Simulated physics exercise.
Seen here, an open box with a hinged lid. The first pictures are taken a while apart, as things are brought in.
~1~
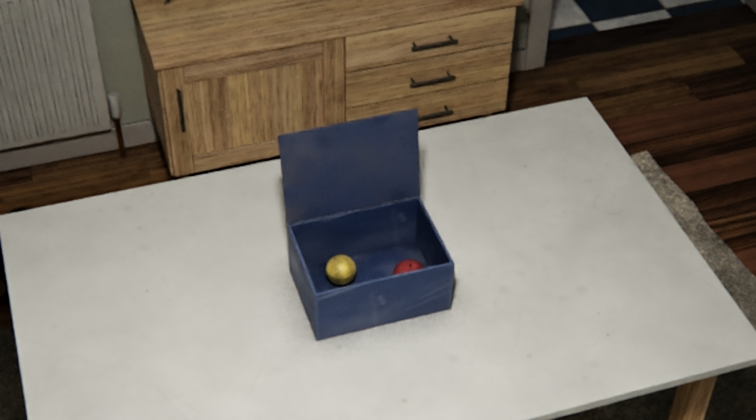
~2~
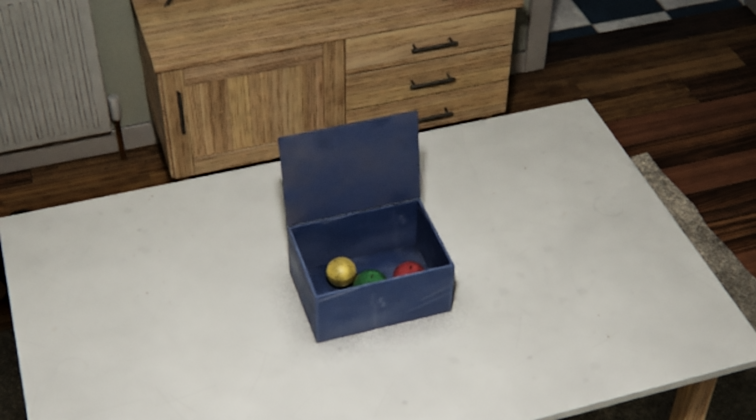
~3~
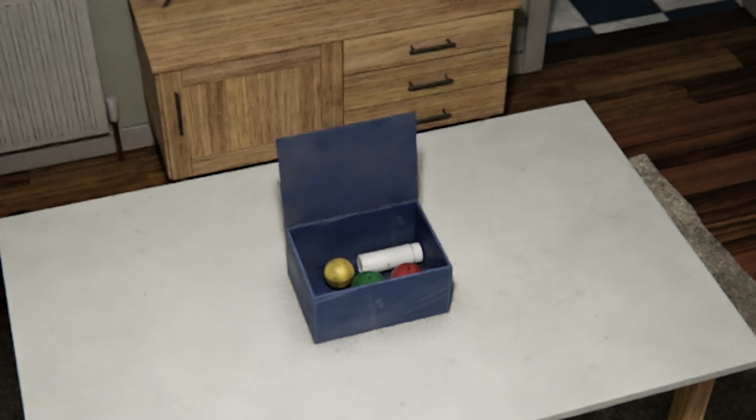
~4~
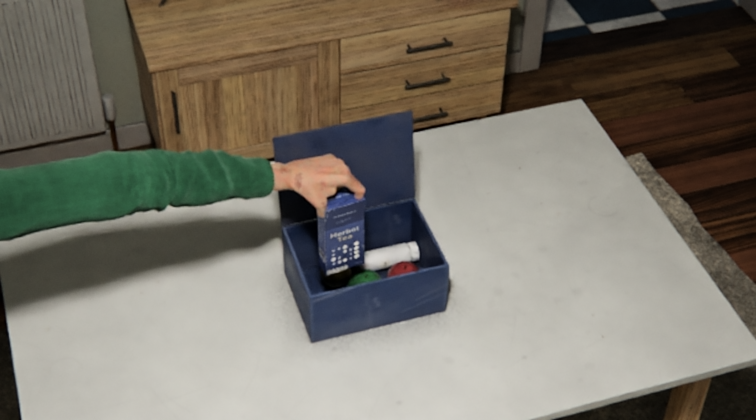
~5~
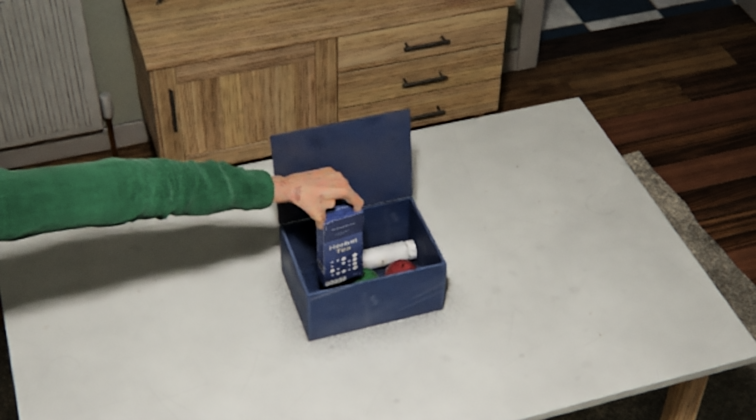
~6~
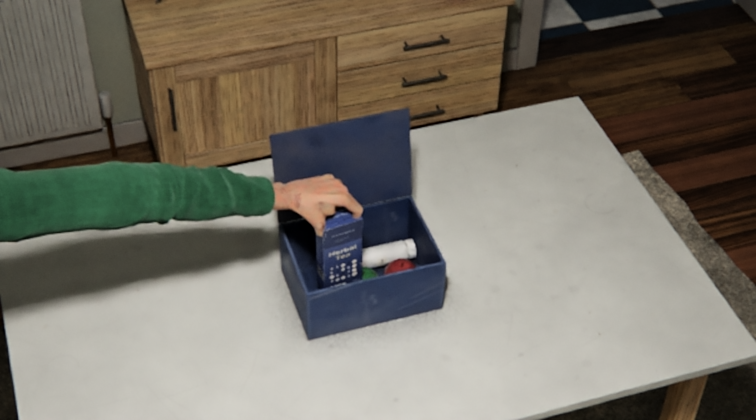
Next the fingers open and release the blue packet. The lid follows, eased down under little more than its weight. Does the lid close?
In the end the lid stays ajar.
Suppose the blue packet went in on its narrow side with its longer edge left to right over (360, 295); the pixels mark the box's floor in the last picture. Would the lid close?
Then it shuts flat.
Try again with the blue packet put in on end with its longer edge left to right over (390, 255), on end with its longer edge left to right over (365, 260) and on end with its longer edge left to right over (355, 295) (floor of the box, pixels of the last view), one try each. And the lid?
First, it will not close; second, it is held up; third, it sits on the rim.
Then, 0.40 s later than the last frame, blue packet tilted by 51° near (338, 275); green apple moved a little.
Then, 1.50 s later than the last frame, lid 68° above the rim; blue packet tilted by 44° near (340, 279); green apple moved a little; red apple moved a little.
Then, 1.80 s later than the last frame, lid 32° above the rim; blue packet tilted by 44° near (340, 279); green apple moved a little; red apple moved a little.
Then, 2.10 s later than the last frame, lid 14° above the rim; blue packet tilted by 55° near (337, 273); green apple moved a little; red apple moved a little.
When it is over, lid 14° above the rim; lying over in the box, blue packet; moved from the start, green apple; the other 3 as before. End places, in pixels of the last picture, blue packet near (337, 273).
